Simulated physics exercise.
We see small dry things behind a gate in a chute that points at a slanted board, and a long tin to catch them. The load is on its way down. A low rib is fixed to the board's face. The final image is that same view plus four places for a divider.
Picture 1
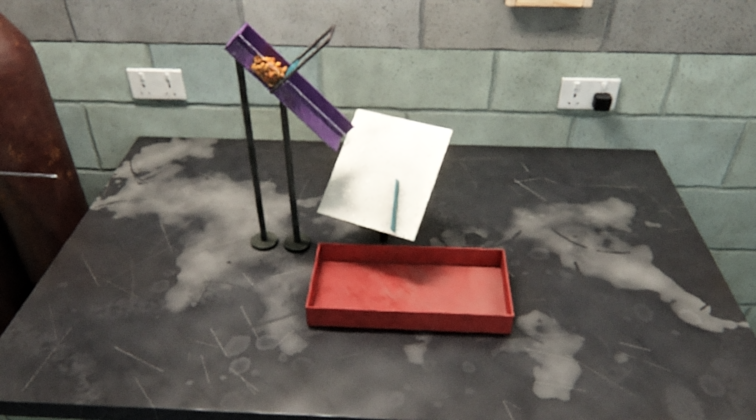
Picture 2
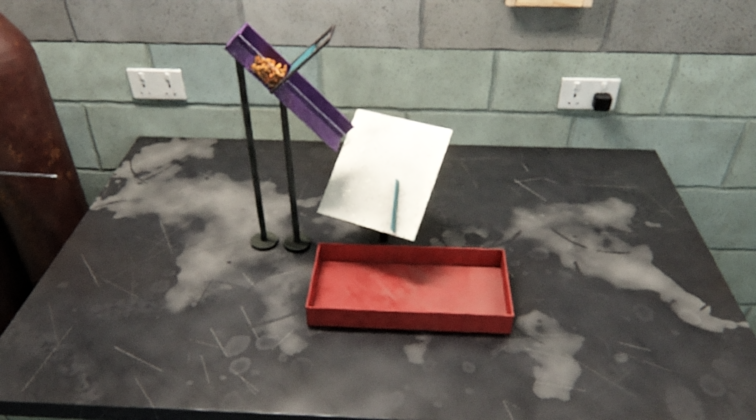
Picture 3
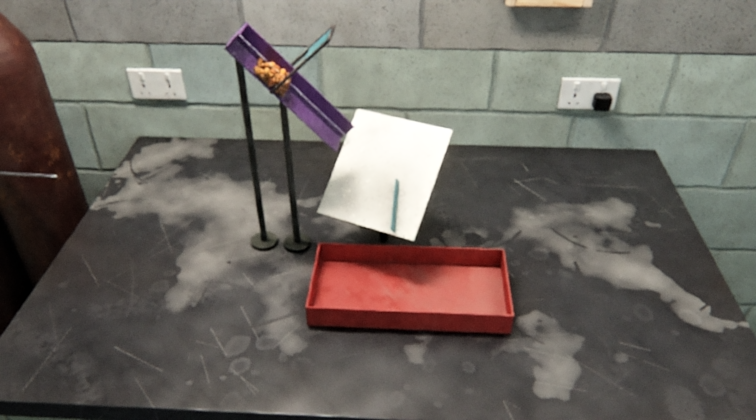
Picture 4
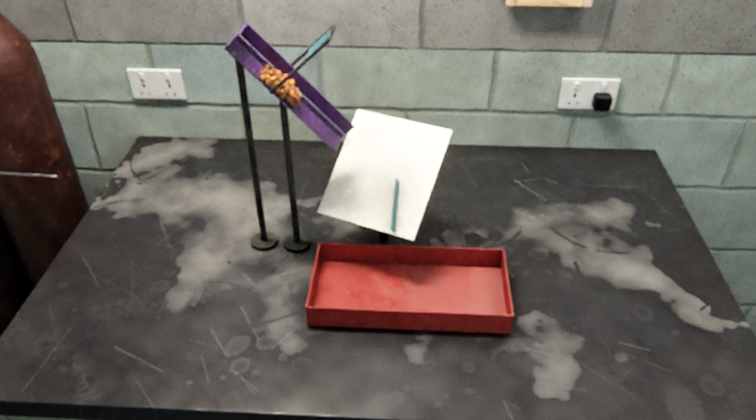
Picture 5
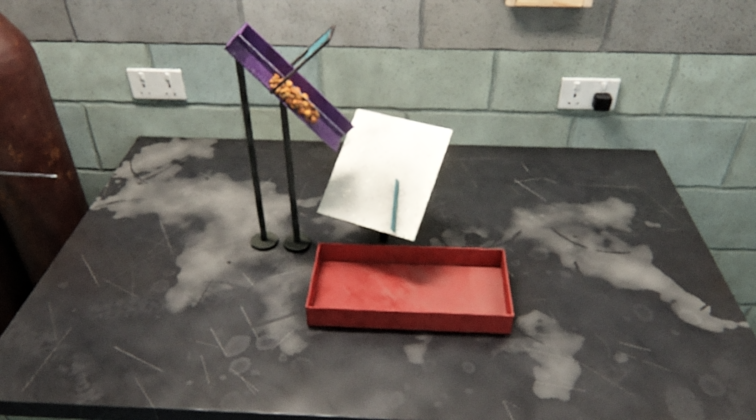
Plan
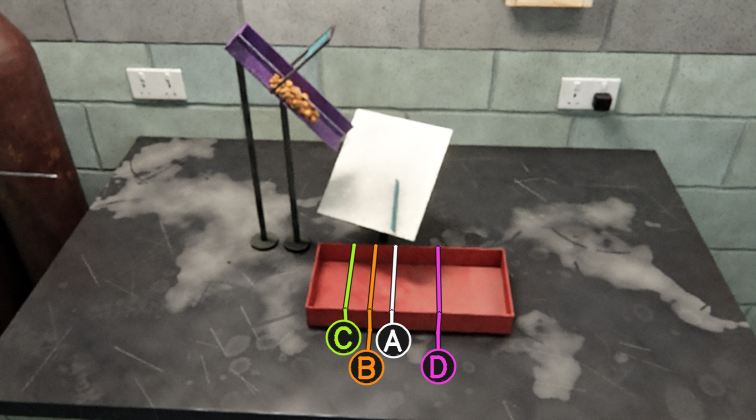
Small brown pieces slide down a sloping purple chute toward a tilted white board.
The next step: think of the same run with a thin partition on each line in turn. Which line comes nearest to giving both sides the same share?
Best: B.
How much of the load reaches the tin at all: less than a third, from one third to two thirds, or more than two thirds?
More than two thirds.
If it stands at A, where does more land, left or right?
The left side.
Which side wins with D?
More lands on the left.
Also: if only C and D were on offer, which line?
That would be C.
On the marked copy, line A crosses the front rim at (391, 310); line B crosses the front rim at (369, 310); line C crosses the front rim at (345, 309); line D crosses the front rim at (439, 312).
Choosing A, of what is caught, nearly all on the left of the divider, a stray few on the right.
Choosing B, of what is caught, about half on the left of the divider, about half on the right.
Choosing C, of what is caught, a small part on the left of the divider, most on the right.
Choosing D, of what is caught, all on the left of the divider, none on the right.
